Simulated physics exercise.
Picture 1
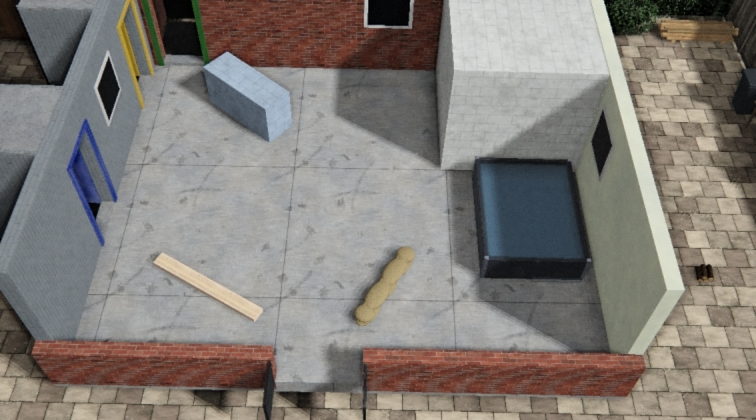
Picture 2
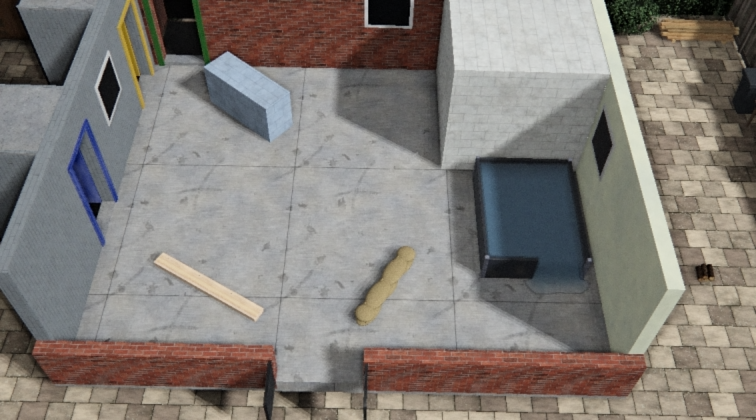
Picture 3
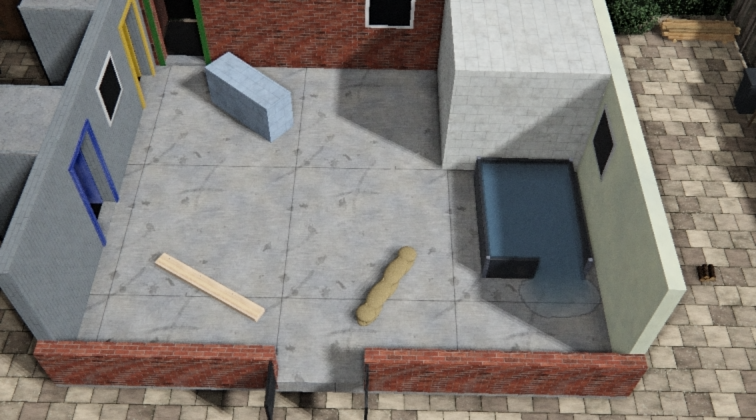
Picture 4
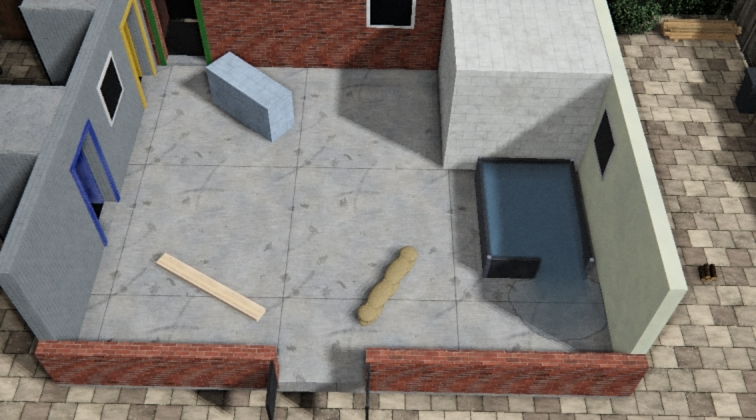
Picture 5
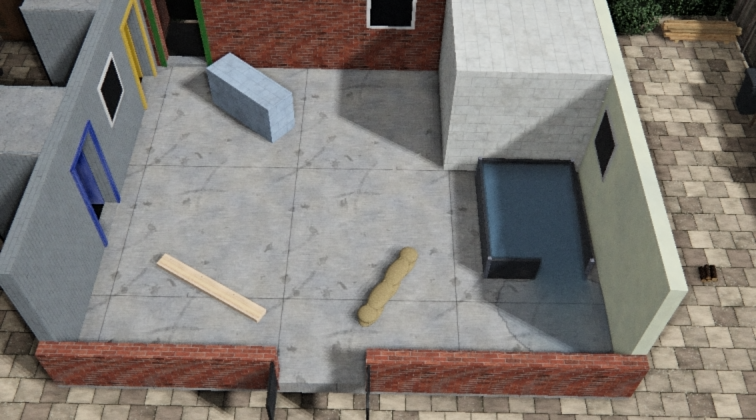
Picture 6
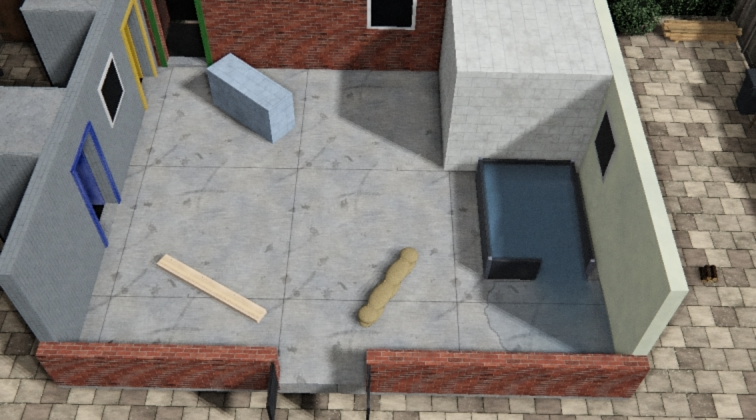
The clip opens on a walled concrete yard seen from above, with a still, dark-rimmed tank of blue water against the right wall. A gap appears in the tank's front side and water pours out through it, then spreads across the paving toward the low brick wall, while the plank and other objects stay put.
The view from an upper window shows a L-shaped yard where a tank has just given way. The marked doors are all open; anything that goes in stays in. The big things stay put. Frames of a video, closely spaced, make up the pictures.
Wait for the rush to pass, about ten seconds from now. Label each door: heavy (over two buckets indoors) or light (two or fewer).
Blue door - light; yellow door - light; green door - light.
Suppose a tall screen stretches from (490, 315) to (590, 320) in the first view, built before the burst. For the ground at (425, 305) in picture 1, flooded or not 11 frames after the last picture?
Swamped.
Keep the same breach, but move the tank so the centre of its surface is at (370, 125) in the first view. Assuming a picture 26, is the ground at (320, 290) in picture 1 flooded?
At that place: Wet.
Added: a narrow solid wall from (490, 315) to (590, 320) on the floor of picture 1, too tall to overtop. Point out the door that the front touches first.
It's the blue-painted one.
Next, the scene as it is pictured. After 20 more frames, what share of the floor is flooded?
Near 20 in a hundred.
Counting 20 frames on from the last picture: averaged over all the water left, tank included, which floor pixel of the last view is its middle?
Around (510, 281).
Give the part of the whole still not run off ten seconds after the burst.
Estimate: Near 88 %.
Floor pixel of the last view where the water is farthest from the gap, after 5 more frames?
(460, 372).
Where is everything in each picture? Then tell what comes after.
The first picture shows still water in the tank at (529, 210).
In the second picture, the front is at (584, 285), out from the gap at (558, 271).
In the third picture, water pours out at (559, 272) and has run to (542, 311).
In the fourth picture, water pours out at (560, 272) and has run to (557, 336).
In the fifth picture, water pours out at (560, 273) and has run to a hidden place.
In the sixth picture, the front is at a hidden place, out from the gap at (561, 273).
A moment on, water covers 5 % of the floor; the blue door not reached, the yellow door not reached, the green door not reached.
Next, water covers 10 % of the floor; the blue door not reached, the yellow door not reached, the green door not reached.
Then, water covers 20 % of the floor; the blue door not reached, the yellow door not reached, the green door not reached.
Later, water covers 35 % of the floor; the blue door not reached, the yellow door not reached, the green door not reached.
In the end, water covers 60 % of the floor; the blue door wet at the sill, nothing in, the yellow door not reached, the green door not reached.
